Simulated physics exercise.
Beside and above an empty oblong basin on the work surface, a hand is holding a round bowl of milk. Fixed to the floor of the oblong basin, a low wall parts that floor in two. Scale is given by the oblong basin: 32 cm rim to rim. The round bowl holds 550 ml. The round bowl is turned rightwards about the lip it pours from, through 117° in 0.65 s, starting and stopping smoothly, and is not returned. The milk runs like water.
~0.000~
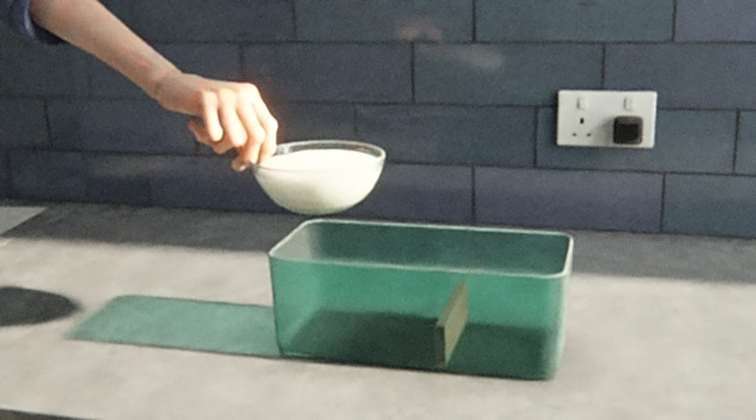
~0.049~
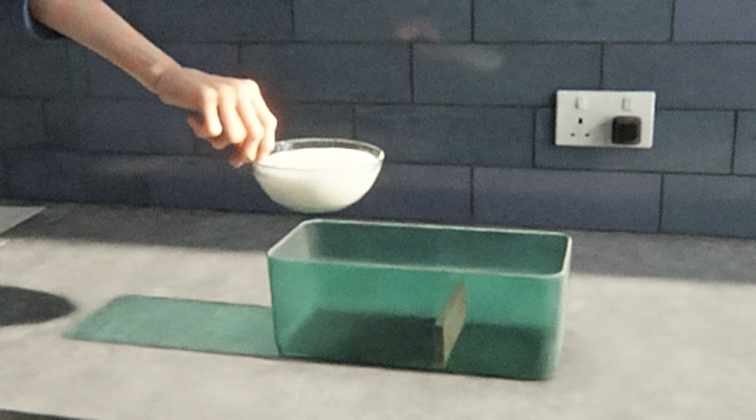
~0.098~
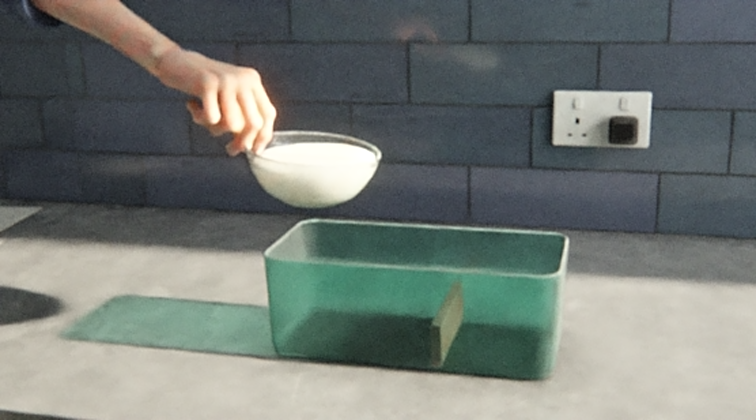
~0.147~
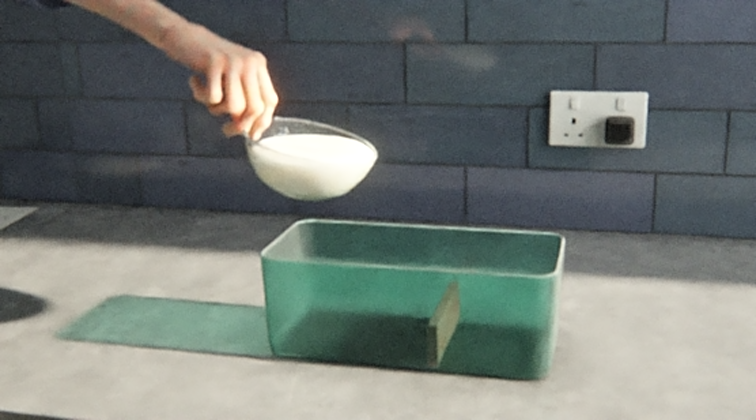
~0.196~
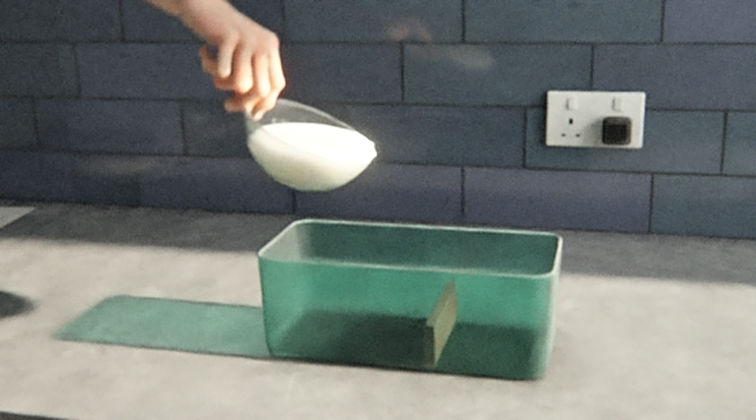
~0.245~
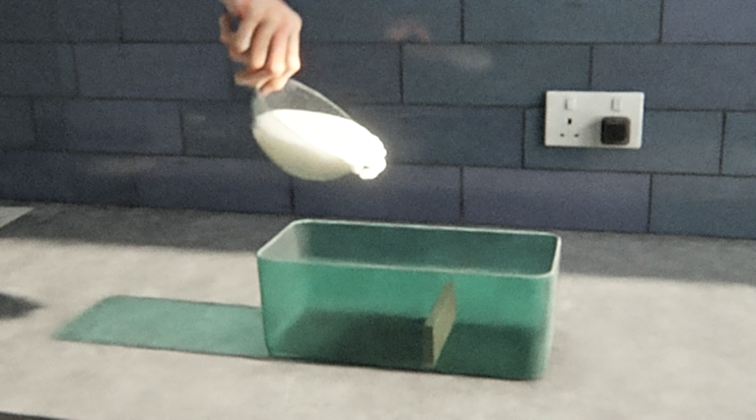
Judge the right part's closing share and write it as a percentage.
I would judge it at 64 per cent.
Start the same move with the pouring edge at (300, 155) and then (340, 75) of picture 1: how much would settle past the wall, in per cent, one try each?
Roughly 10 per cent the first time and 60 per cent the second.
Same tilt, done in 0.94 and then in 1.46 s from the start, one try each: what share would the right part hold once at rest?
I'd expect close to 80 per cent and then close to 75 per cent.
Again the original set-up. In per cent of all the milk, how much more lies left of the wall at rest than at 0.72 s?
Difference: Approx. 18 %.
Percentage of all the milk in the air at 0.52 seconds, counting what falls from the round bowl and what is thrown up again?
Roughly 58 percent.
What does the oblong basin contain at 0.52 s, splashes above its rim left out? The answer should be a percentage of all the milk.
The basin holds roughly 38 in a hundred parts at that moment.
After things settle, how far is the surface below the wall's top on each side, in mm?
42 mm left, 26 mm right.
After 0.52 s the tilt is 105° and 4 per cent is still to pour, 7 is left of the wall and 31 right of it.
After 0.72 s the tilt is 117° and 0 per cent is still to pour, 14 is left of the wall and 72 right of it.
After 0.92 s the tilt is 117° and 0 per cent is still to pour, 30 is left of the wall and 65 right of it.
After 1.15 s the tilt is 117° and 0 per cent is still to pour, 32 is left of the wall and 64 right of it.
In the end 32 per cent lies left of the wall, 64 right of it and 4 outside.
